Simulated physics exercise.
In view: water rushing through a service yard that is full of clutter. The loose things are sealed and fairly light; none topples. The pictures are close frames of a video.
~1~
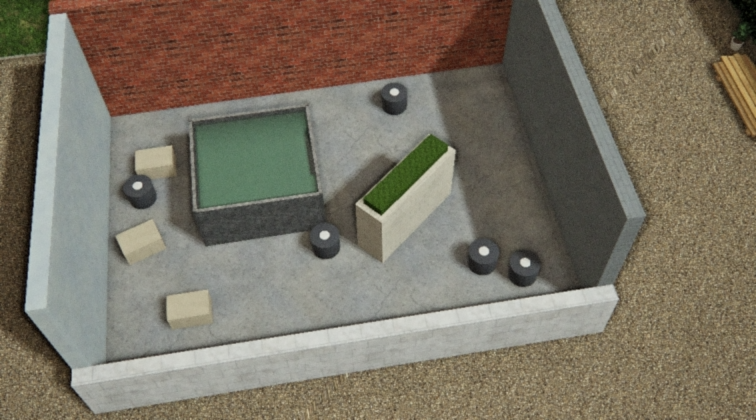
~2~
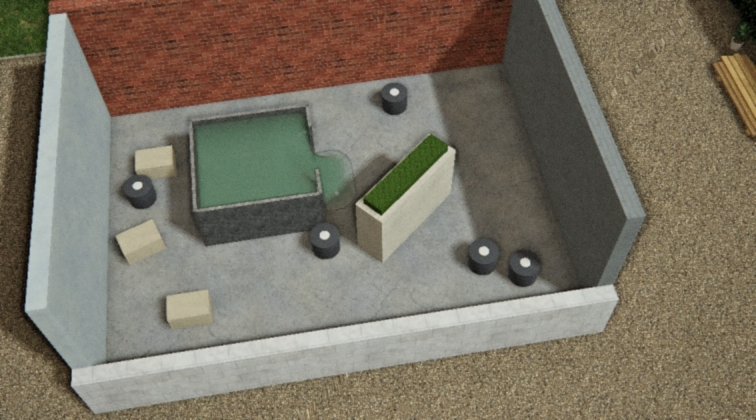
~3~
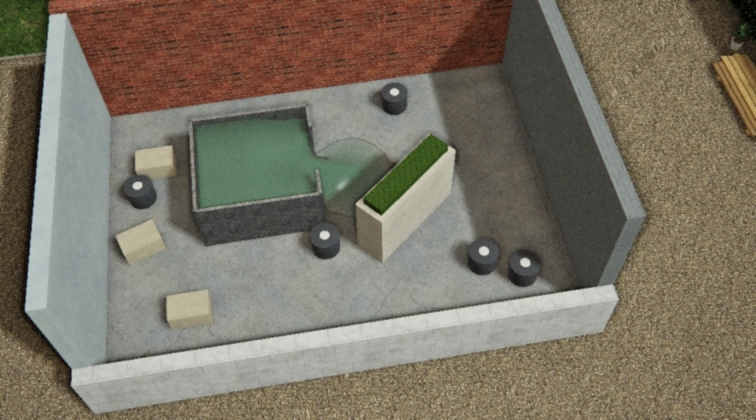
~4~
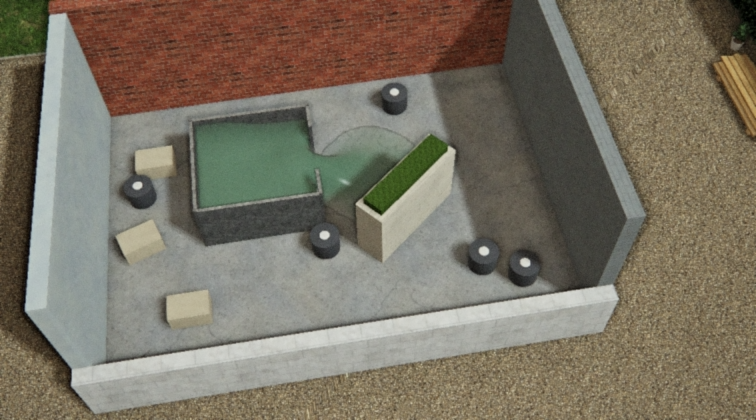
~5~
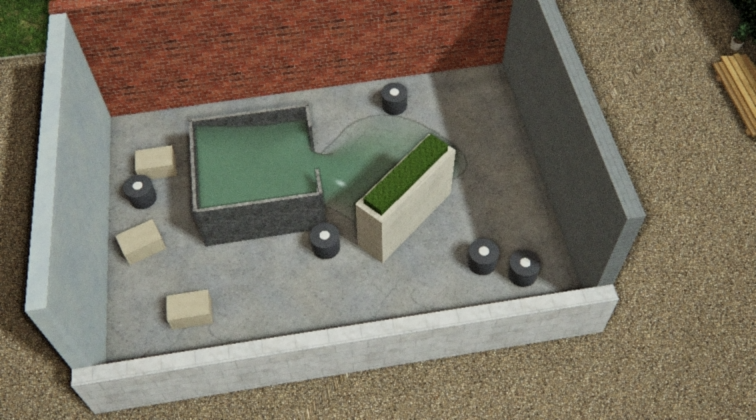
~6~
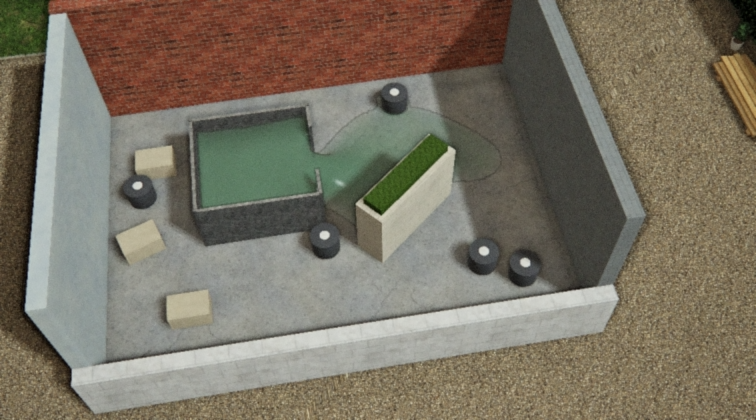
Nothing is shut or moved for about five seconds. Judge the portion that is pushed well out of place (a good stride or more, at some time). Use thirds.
It is one to two thirds.
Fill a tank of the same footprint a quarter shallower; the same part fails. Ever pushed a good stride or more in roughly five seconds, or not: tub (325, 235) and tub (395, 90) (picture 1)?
In turn: Swept aside, swept aside.
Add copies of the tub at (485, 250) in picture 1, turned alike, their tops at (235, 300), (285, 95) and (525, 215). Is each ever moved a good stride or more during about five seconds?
As listed: Not that far, moved that far, pushed that far.
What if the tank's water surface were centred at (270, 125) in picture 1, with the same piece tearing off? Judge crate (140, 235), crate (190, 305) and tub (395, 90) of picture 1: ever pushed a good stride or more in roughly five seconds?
As listed: No, short of that, that far or more.
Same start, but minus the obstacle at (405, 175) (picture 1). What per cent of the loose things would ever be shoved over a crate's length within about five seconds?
About 40 per cent.
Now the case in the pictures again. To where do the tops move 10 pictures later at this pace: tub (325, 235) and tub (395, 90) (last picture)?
At about (275, 252) and (458, 59).
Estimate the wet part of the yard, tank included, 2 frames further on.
Some 30 per cent.
A moment on, 0 of 8 are well off their spots; 0 afloat.
Next, 2 of 8 are well off their spots; 1 afloat.
Later, 2 of 8 are well off their spots; 1 afloat.
In the end, 4 of 8 are well off their spots, and 4 have been at some point; 2 afloat.
